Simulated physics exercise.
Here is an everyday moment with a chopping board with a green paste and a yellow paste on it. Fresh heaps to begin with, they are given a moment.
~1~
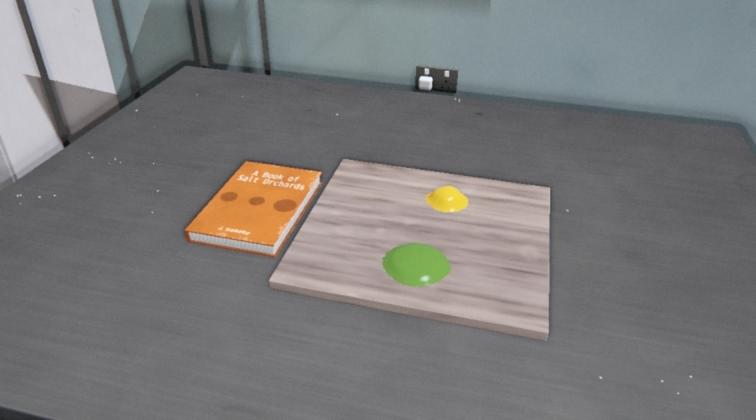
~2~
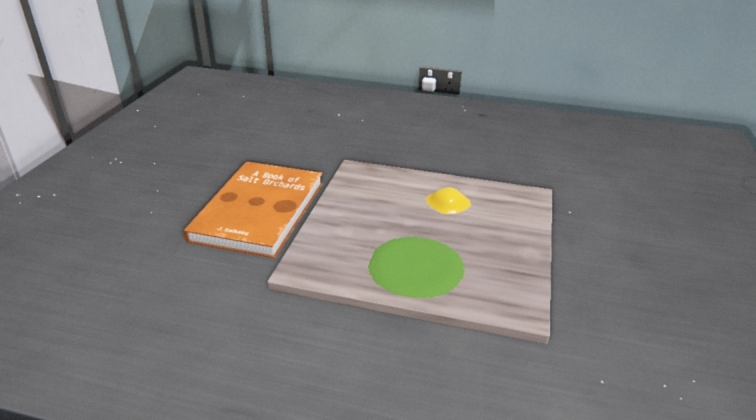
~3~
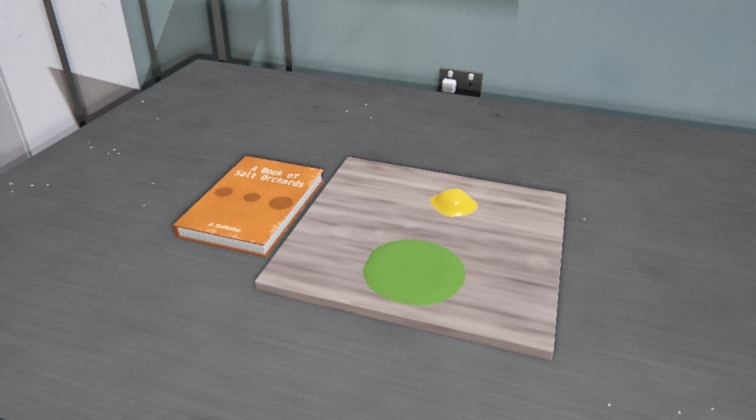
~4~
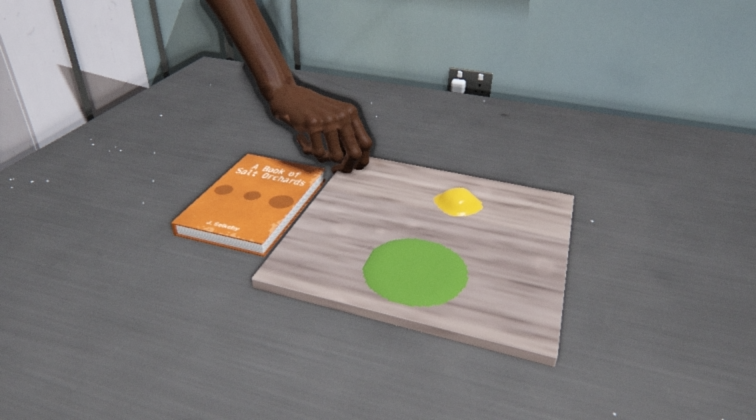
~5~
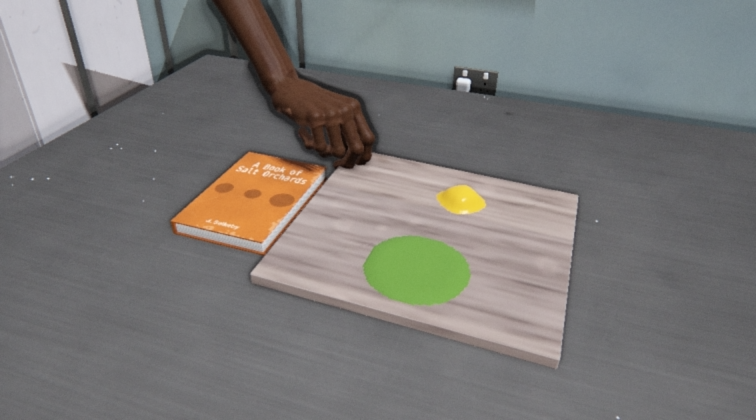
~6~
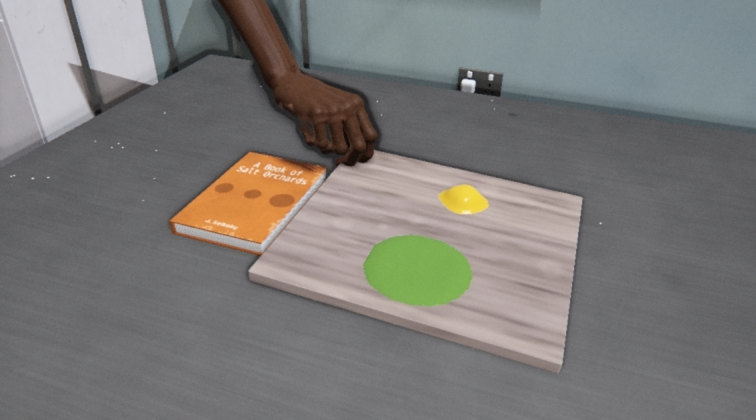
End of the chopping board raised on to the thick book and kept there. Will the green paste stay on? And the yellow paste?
It turns out the green paste hangs on and the yellow paste hangs on.
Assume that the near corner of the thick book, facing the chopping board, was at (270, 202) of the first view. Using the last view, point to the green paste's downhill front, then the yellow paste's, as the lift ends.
In the last picture you'd see them end at (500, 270) and at (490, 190).
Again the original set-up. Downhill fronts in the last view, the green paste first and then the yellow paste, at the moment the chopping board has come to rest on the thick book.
In the last picture the first one is at (467, 278) and the second at (485, 202).
Shortly, slope about 4°; the green paste has not moved; the yellow paste has not moved.
Then, the green paste has not moved; the yellow paste has not moved.
At the finish, slope about 4°; the green paste has not moved; the yellow paste has not moved.
